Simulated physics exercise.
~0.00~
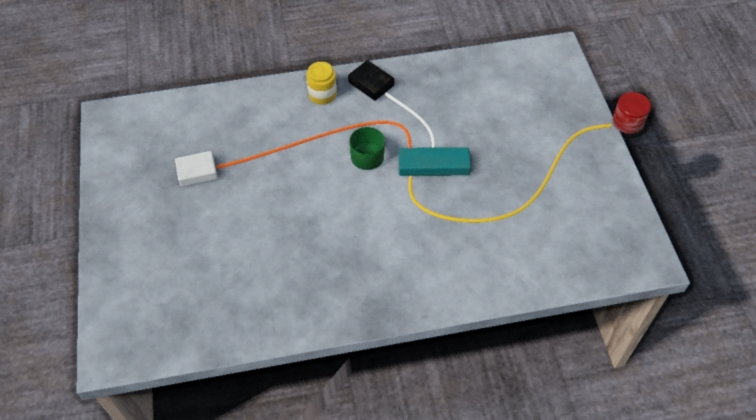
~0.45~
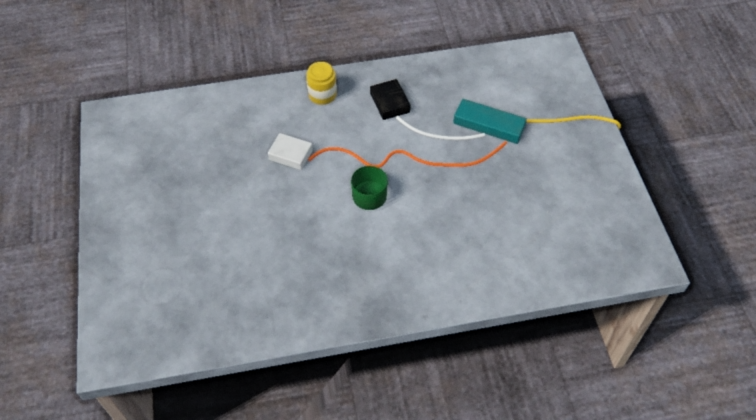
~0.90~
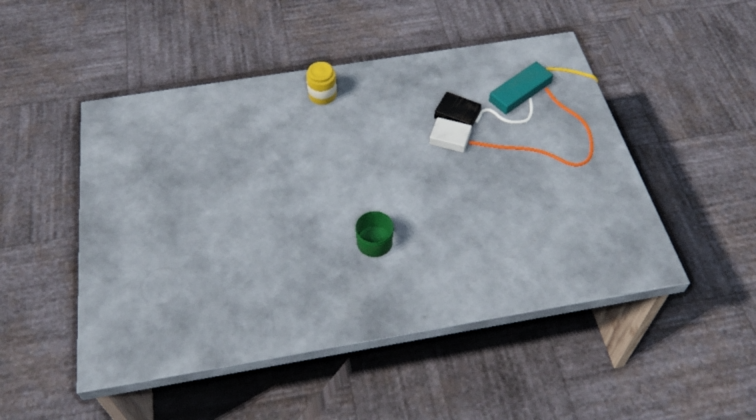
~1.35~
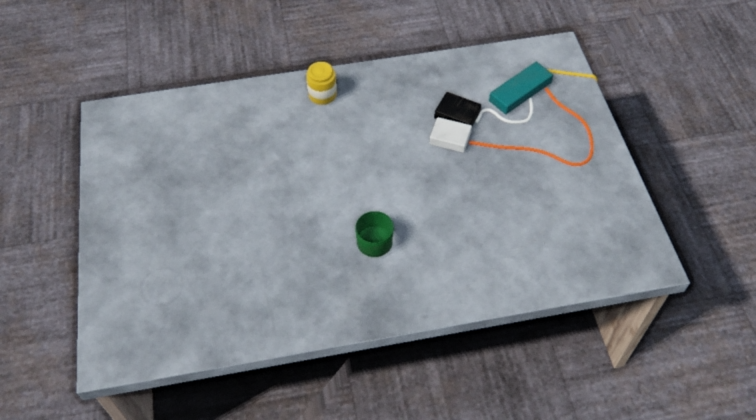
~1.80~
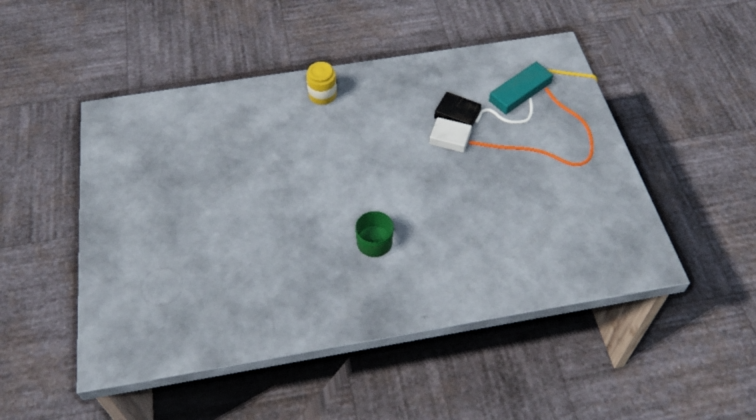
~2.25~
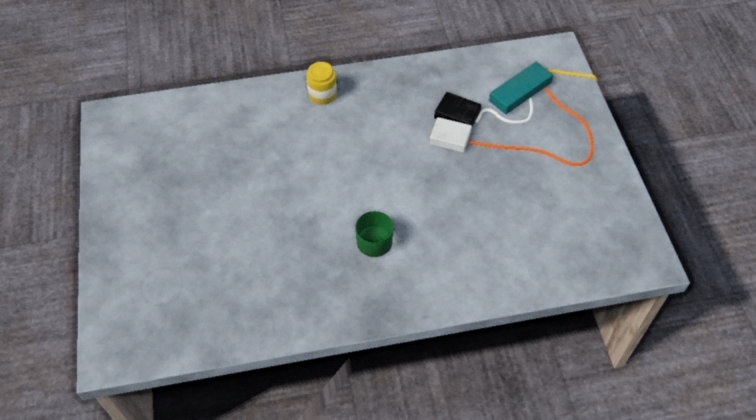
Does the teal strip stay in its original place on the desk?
No, the teal strip gets shifted and ends up near the upper right corner of the desk. The black phone, the white reader and the green cup also leave their places.
